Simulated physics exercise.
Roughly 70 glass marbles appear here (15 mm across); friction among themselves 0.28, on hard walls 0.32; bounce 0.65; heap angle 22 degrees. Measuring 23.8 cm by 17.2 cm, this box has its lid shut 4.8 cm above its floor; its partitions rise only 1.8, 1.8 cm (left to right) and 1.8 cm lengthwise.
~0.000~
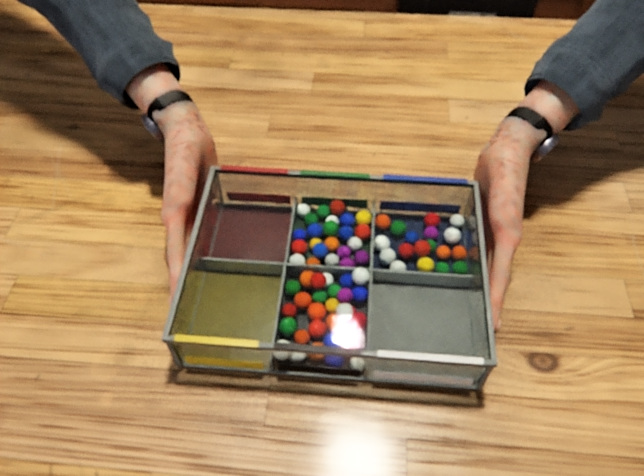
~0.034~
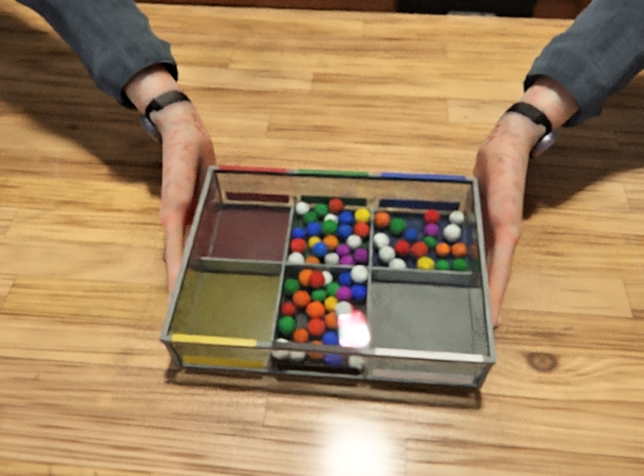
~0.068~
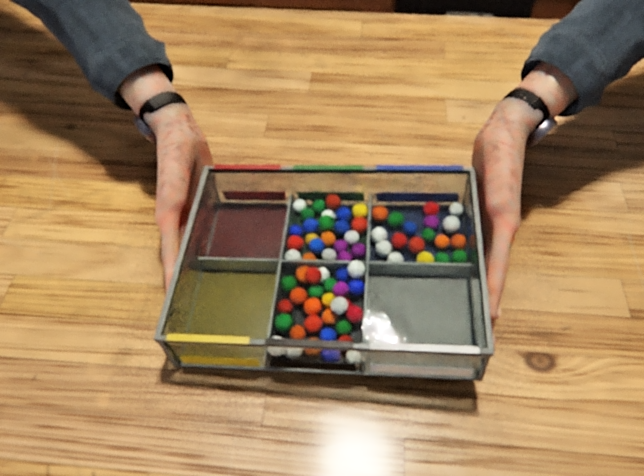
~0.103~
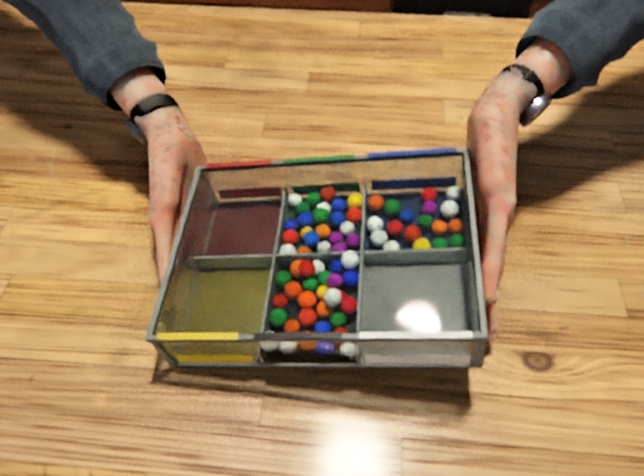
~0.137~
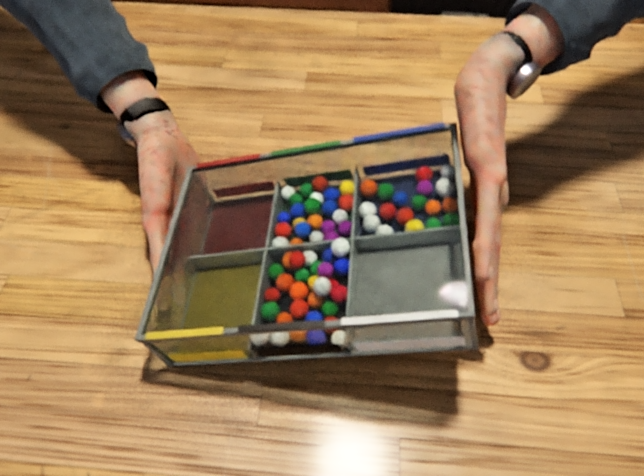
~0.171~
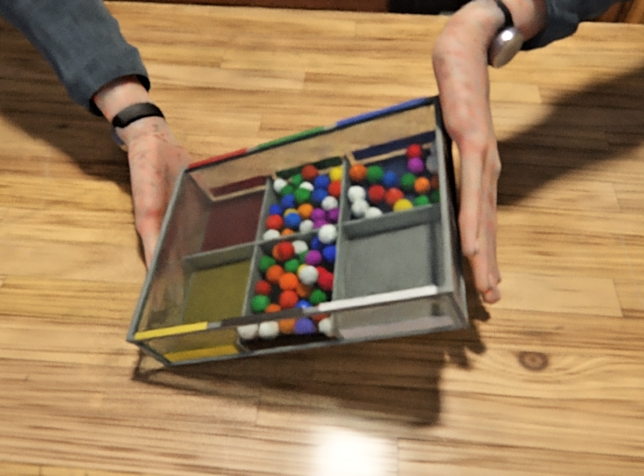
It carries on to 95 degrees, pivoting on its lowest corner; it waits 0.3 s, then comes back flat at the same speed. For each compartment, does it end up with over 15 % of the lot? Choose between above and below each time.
Red compartment: Above, blue compartment: Below, green compartment: Below, yellow compartment: Above, white compartment: Below, black compartment: Below.
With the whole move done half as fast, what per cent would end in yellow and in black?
You'd end up with yellow at 45 percent and black at 0 percent.
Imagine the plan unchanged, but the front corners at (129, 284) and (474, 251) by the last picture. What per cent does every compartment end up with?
Final shares: Red 65%, blue 10%, green 25%, yellow 5%, white 0%, black 0%.
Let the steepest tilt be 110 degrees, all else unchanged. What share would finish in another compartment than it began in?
I'd estimate around 100 per cent.
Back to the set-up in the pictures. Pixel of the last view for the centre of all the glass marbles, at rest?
Estimated resting centre: Around (235, 261).
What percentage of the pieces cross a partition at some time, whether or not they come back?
100 %, roughly.
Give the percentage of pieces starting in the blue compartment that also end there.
That compartment keeps close to 0 per cent of its own pieces.
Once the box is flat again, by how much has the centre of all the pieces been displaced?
I'd put the distance at roughly 10.0 cm.
Then, at 0.73 s, tilt 95 degrees; red 40 %, blue 5 %, green 10 %, yellow 40 %, black 5 %.
After 1.11 s, tilt 54 degrees; red 50 %, yellow 50 %.
After 1.57 s, tilt 0 degrees; red 50 %, yellow 50 %.
By 2.3 s all is still; red 50 %, blue 0 %, green 0 %, yellow 50 %, white 0 %, black 0 %.
